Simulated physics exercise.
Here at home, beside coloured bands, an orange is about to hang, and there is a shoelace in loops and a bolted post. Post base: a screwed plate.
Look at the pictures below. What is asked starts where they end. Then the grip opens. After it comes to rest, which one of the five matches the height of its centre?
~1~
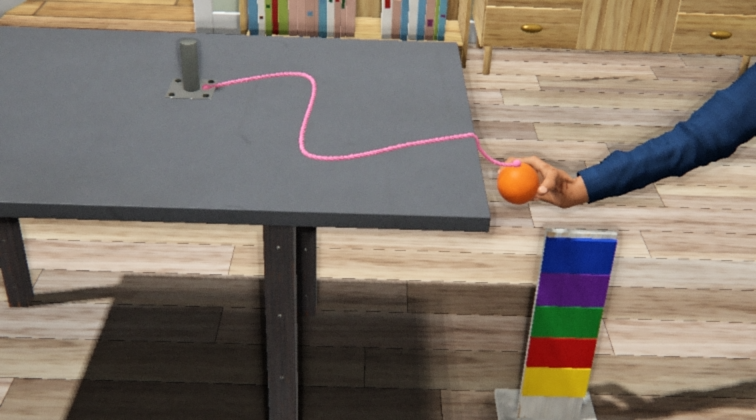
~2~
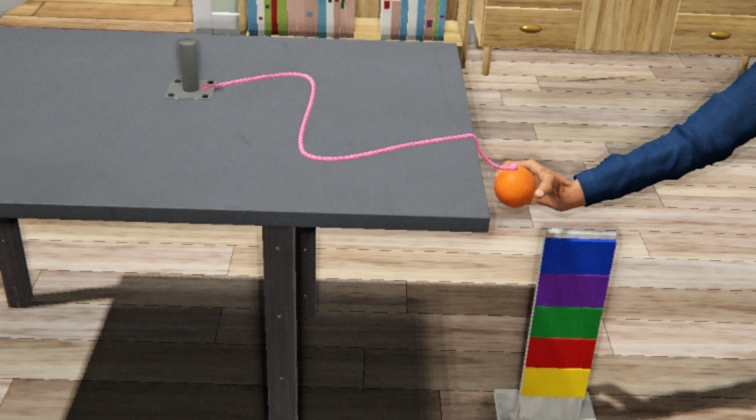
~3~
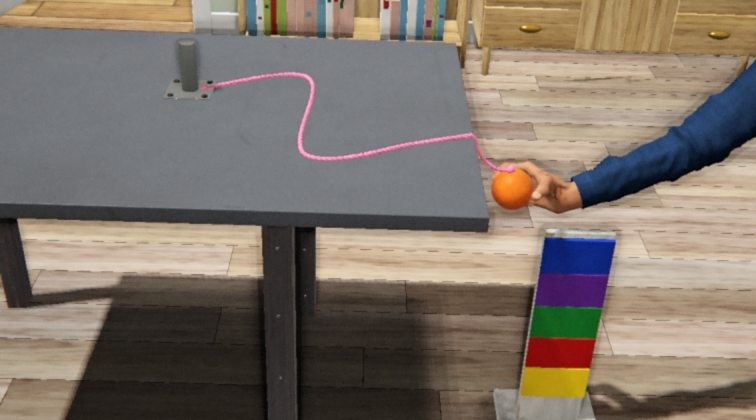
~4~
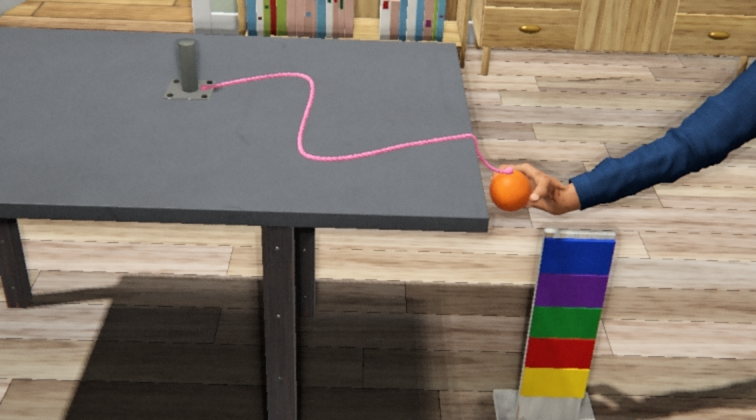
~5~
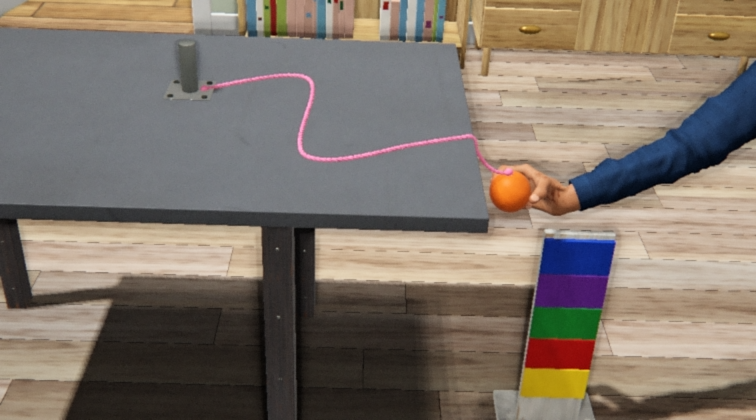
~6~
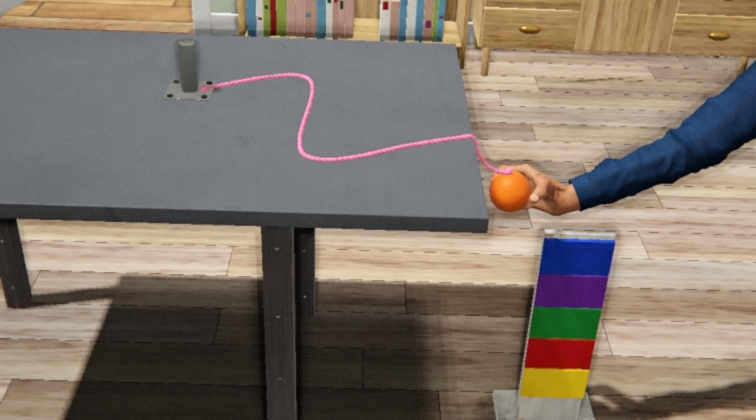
The one that matches is red.
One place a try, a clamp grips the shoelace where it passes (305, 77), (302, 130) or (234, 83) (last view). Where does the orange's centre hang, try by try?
In order: (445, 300), then (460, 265), then (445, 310).
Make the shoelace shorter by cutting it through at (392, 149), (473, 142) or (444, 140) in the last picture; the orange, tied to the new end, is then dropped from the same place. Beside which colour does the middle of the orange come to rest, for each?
One after the other, blue; green; purple.
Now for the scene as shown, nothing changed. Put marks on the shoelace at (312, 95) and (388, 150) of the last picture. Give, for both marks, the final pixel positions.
They finish at (358, 101) and (461, 199) respectively.
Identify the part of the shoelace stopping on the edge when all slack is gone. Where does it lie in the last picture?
Close to (300, 148).
Soon after, orange near (409, 299); level with red.
Then, orange near (472, 329); level with red.
At rest, orange near (441, 320); level with red. The shoelace holds its middle at red.
